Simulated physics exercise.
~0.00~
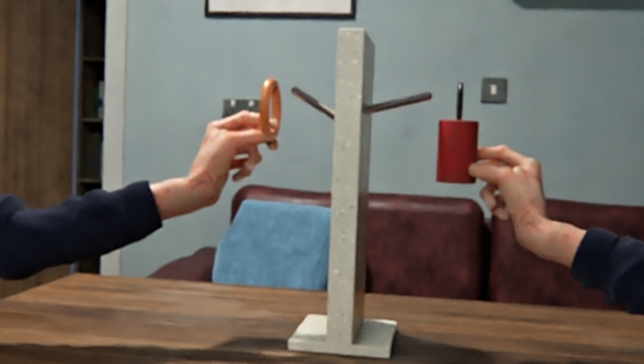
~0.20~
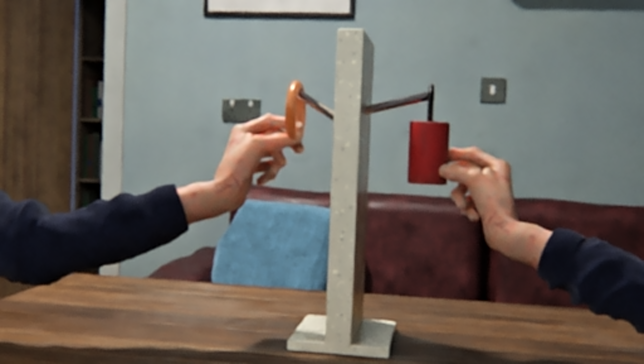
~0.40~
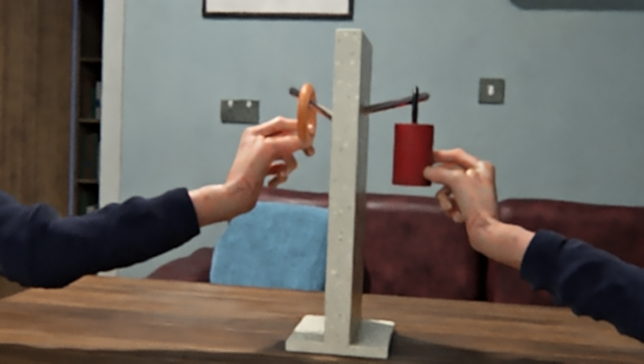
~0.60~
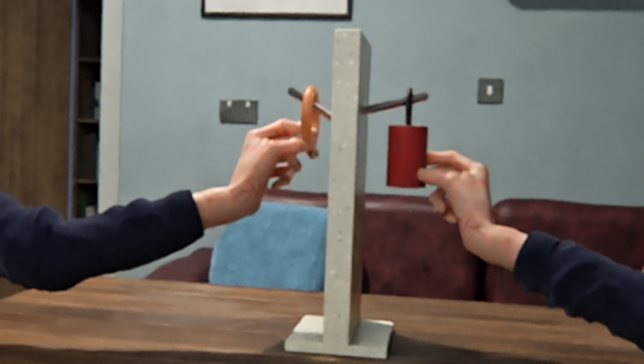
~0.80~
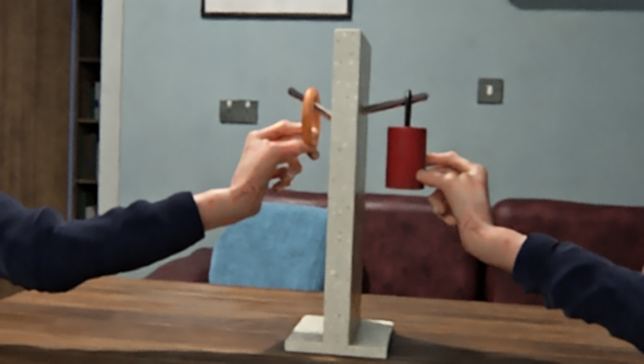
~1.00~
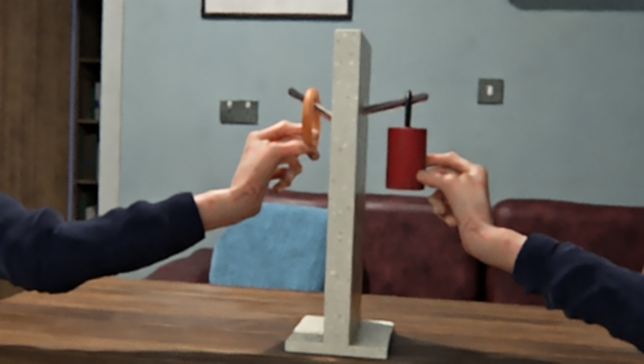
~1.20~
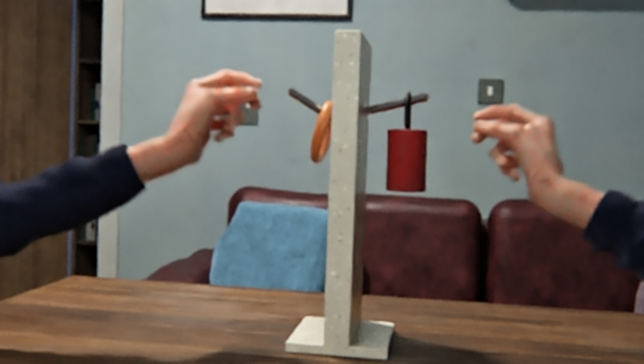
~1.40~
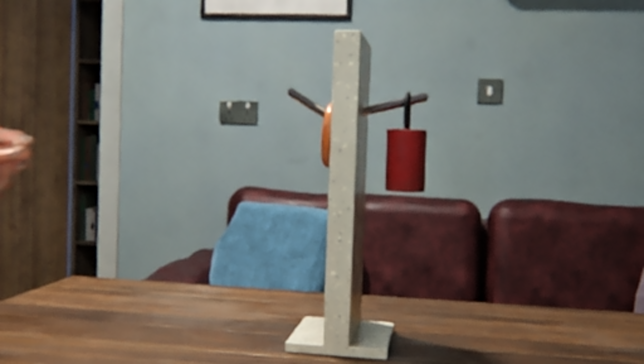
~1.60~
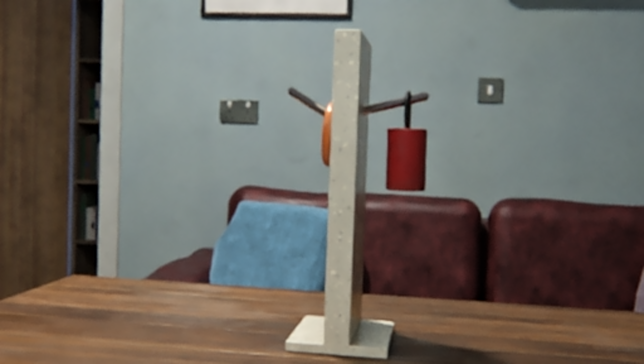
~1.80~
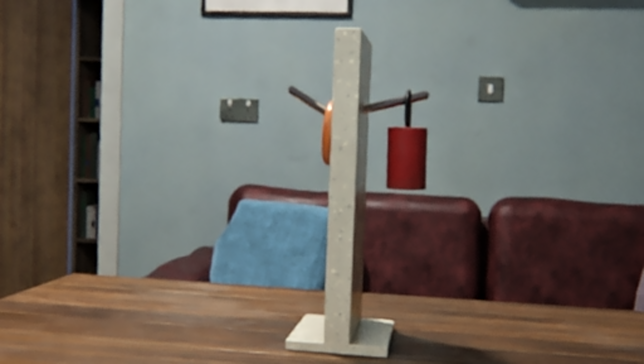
An orange ring and a red cylinder with a dark loop on top are held up by two hands in dark sleeves, on either side of a pale post standing on a wooden table. Behind are a blue-grey wall and a dark red sofa with a blue cushion, seen from the front in a slightly swaying view. The hands bring the ring rightward and the cylinder leftward onto the post's two dark pegs, then pause. Both hands let go and withdraw; the ring shifts slightly toward the post and turns a little. Both objects remain hanging.
